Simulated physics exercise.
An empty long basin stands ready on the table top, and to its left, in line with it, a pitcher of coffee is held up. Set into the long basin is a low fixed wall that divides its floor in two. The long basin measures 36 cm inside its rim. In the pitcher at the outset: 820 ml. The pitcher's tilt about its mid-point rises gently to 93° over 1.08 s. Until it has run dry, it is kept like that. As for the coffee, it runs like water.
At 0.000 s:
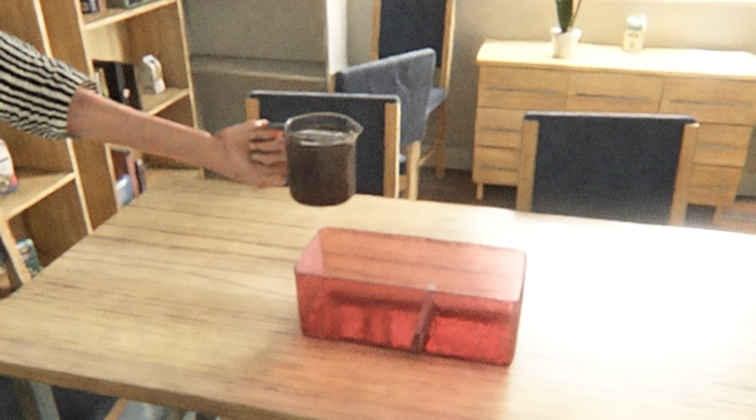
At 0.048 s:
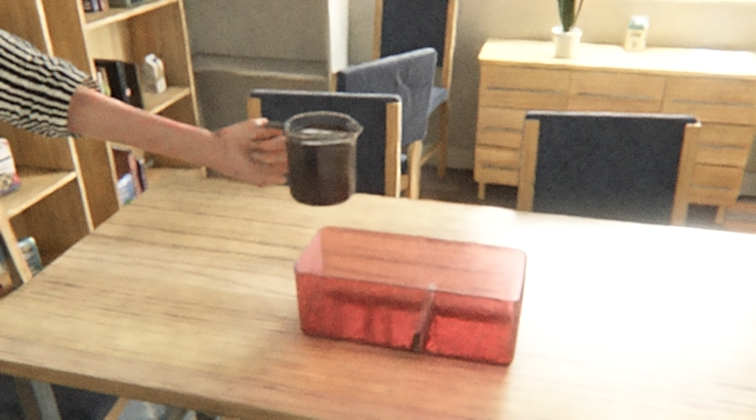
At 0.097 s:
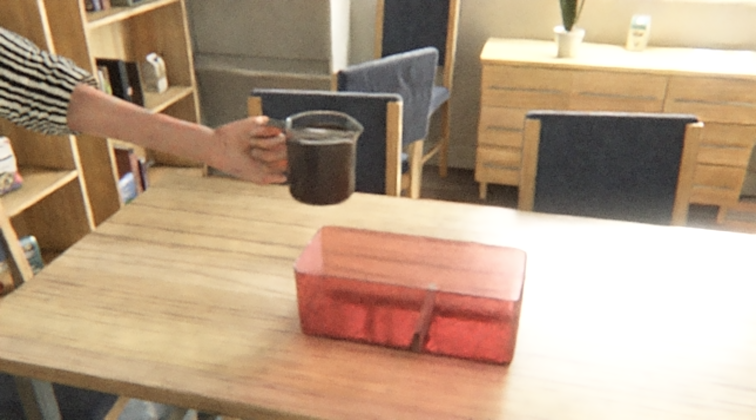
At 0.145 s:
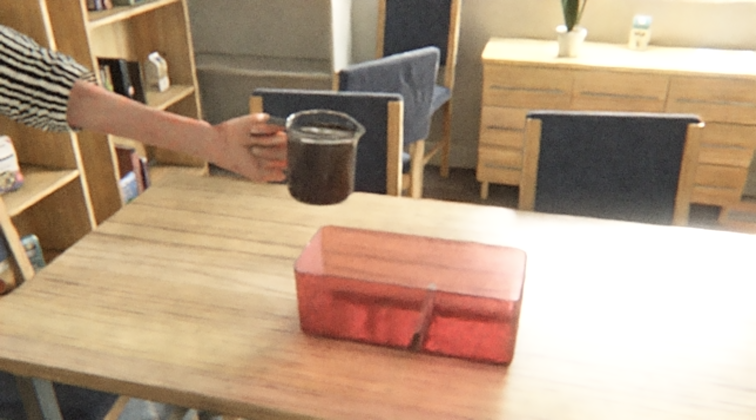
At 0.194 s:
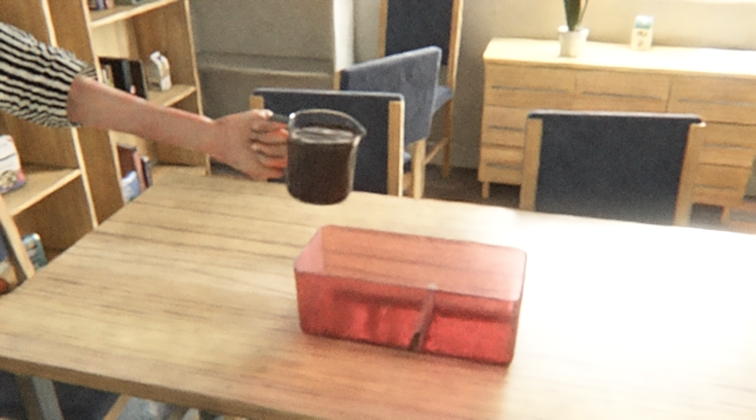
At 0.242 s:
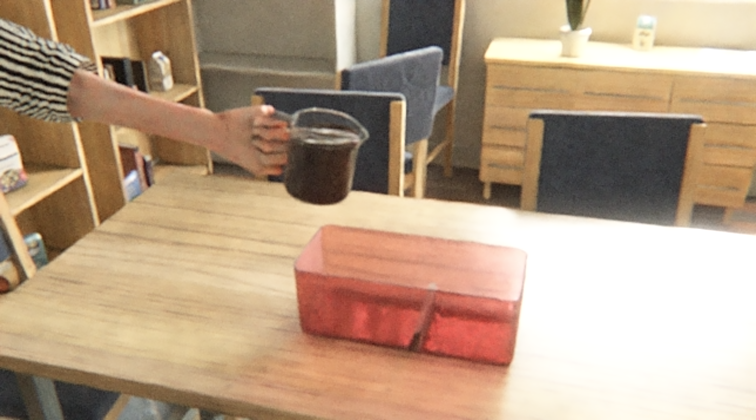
Glass pitcher of dark coffee, held up by a hand from the left, tilting slightly rightward above a wooden table with a red basin.
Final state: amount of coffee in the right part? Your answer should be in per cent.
Approximately 31 %.
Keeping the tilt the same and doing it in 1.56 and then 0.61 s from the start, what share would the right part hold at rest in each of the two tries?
35 and 25 %.
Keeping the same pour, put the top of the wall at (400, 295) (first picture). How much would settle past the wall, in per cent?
Then about 85 per cent.
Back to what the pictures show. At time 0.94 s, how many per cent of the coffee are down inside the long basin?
It works out near 38 per cent.
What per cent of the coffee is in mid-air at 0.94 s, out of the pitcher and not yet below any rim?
Around 22 per cent of the liquid is in flight.
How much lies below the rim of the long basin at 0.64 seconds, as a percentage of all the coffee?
2 %, more or less.
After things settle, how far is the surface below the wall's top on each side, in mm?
Close to 20 mm left and close to 26 mm right.
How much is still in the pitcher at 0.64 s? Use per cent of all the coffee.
Around 84 in a hundred.
After 0.64 s the tilt is 60° and 84 per cent is still to pour, 2 is left of the wall and 0 right of it.
After 0.94 s the tilt is 89° and 40 per cent is still to pour, 20 is left of the wall and 18 right of it.
After 1.25 s the tilt is 93° and 11 per cent is still to pour, 52 is left of the wall and 29 right of it.
After 1.58 s the tilt is 93° and 3 per cent is still to pour, 63 is left of the wall and 31 right of it.
In the end 67 per cent lies left of the wall, 31 right of it and 1 outside.
